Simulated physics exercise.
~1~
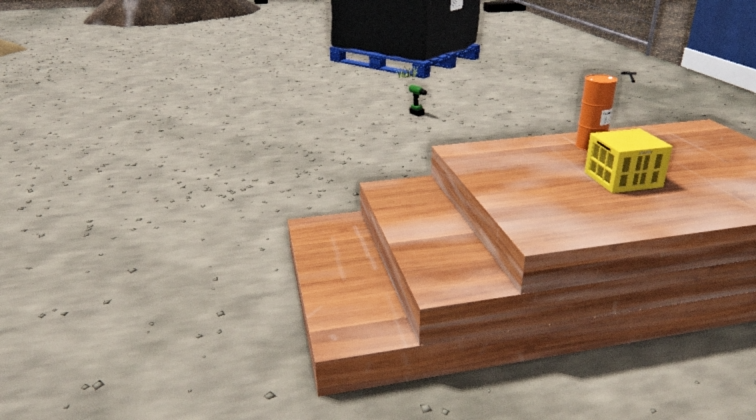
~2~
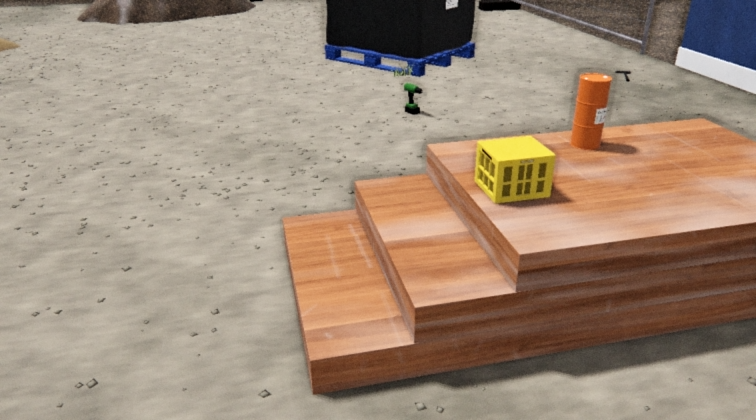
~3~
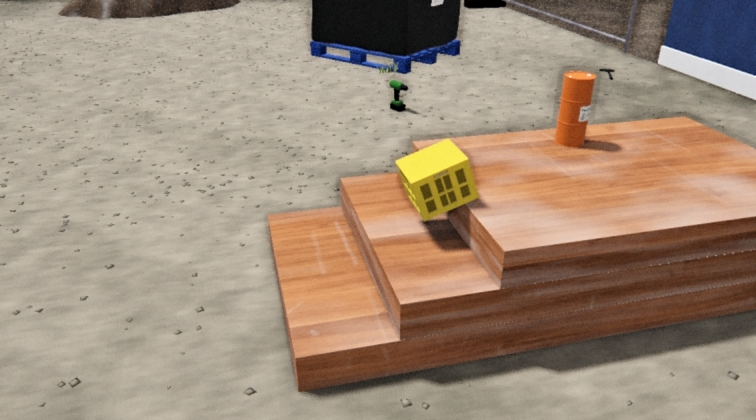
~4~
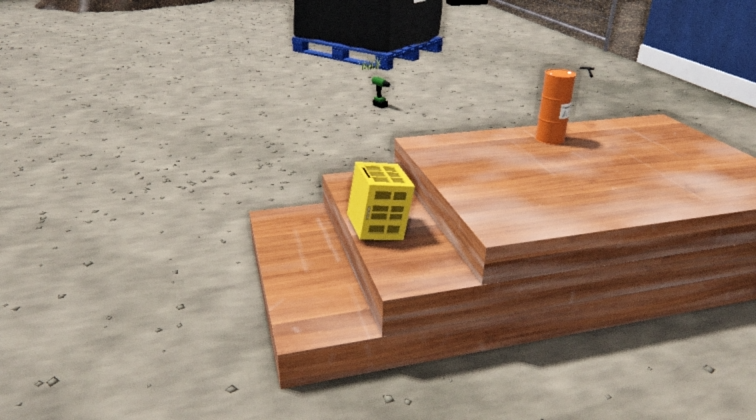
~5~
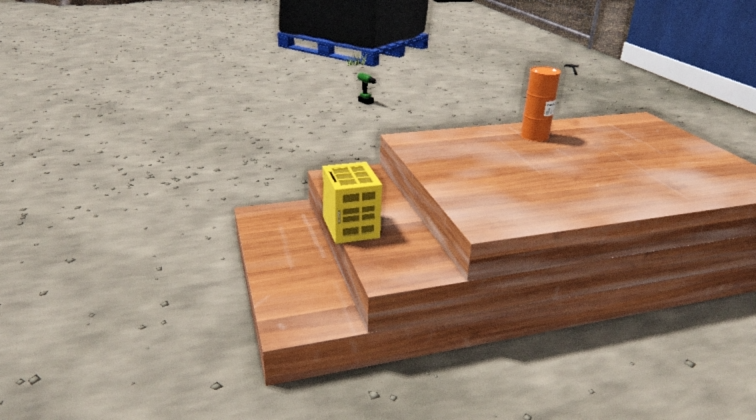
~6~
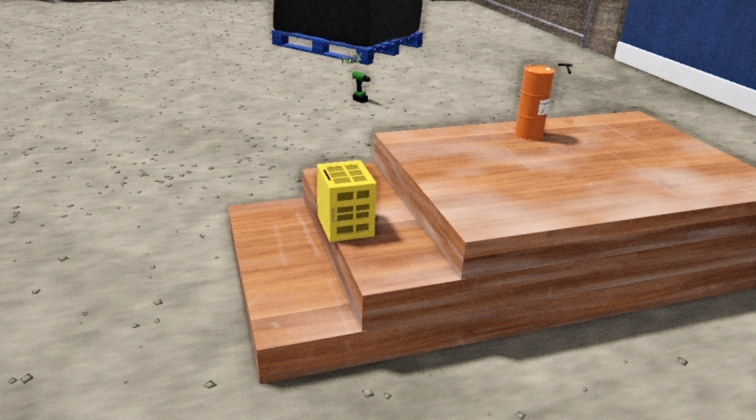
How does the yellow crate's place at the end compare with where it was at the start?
At the start the yellow crate sits on top of the platform in front of the orange canister. By the end it is farther left and lower, resting on the step just below the platform top.
